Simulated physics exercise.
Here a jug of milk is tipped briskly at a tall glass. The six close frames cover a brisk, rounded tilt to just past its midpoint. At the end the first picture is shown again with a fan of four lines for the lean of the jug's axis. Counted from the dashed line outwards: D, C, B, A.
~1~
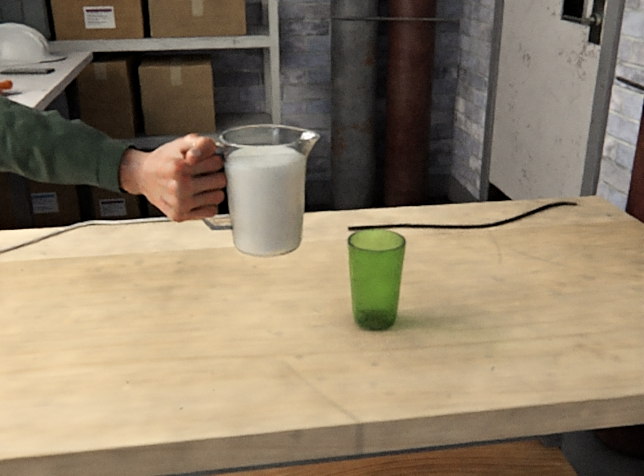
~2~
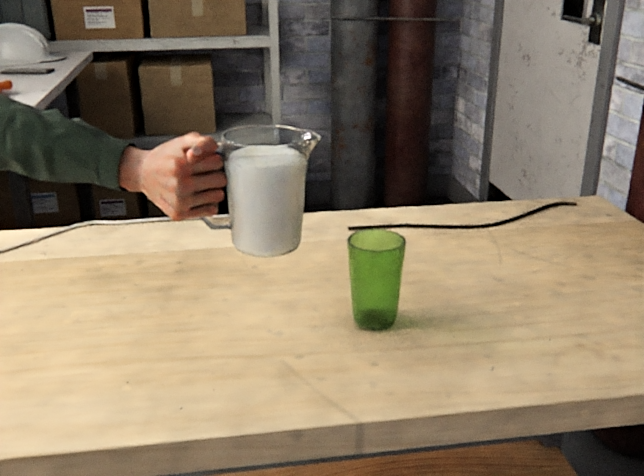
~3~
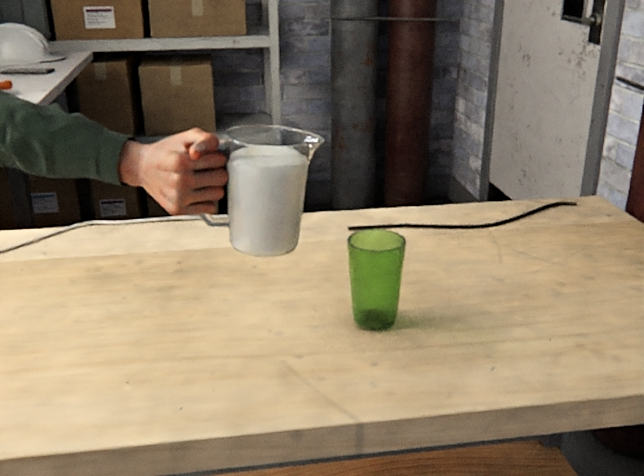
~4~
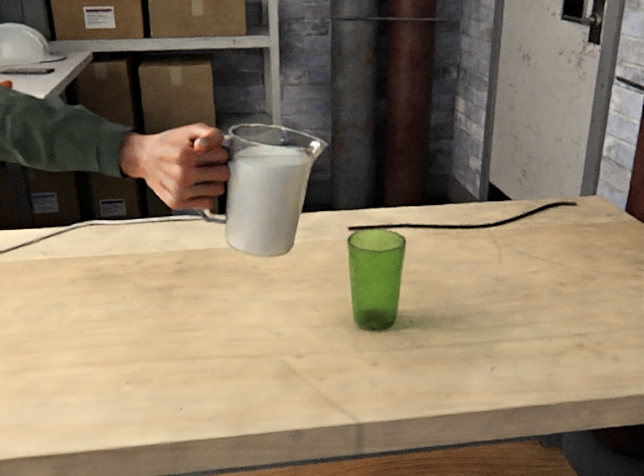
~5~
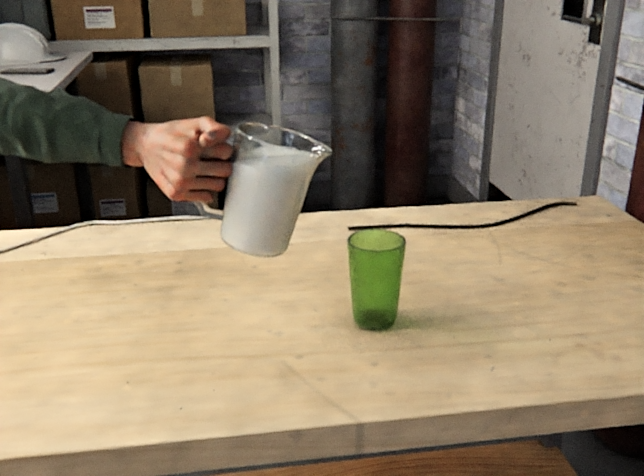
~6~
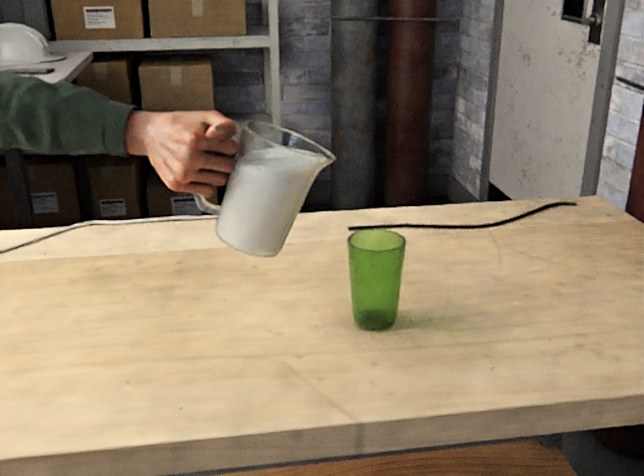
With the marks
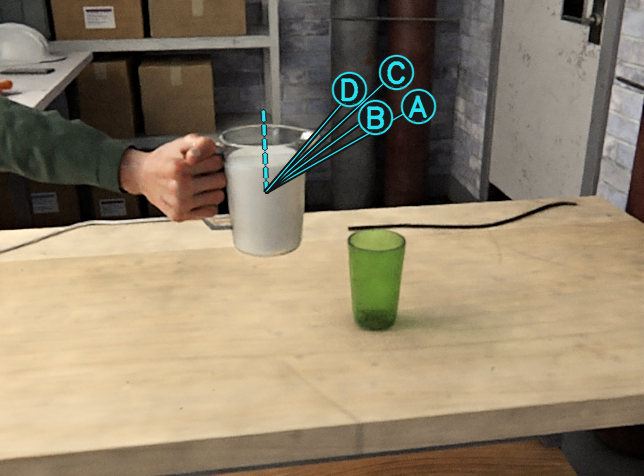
A hand in a green sleeve holds a clear jug of milk upright above a wooden table, then tilts it briskly to the right, its lip lowering toward a green glass, with no milk leaving the jug.
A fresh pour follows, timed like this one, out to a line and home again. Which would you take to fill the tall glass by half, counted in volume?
B beats the others.
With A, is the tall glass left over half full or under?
Over.
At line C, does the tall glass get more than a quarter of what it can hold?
Yes.
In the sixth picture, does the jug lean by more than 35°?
No, it does not.
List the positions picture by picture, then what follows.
Upright, lip at (318, 135); rim of the tall glass round (377, 239); nothing has left yet.
Upright, lip at (319, 136); nothing has left yet.
Tipped about 4°, lip at (322, 139); nothing has left yet.
Tipped about 9°, lip at (326, 144); nothing has left yet.
Tipped about 15°, lip at (331, 150); nothing has left yet.
Tipped about 21°, lip at (334, 158); nothing has left yet.
On the marked copy, A at (403, 113); B at (358, 124); C at (383, 83); D at (341, 104).
Choosing A, the tall glass ends with about 69 % of what it can hold.
Choosing B, the tall glass ends with about 52 % of what it can hold.
Choosing C, the tall glass ends with about 37 % of what it can hold.
Choosing D, the tall glass ends with about 24 % of what it can hold.
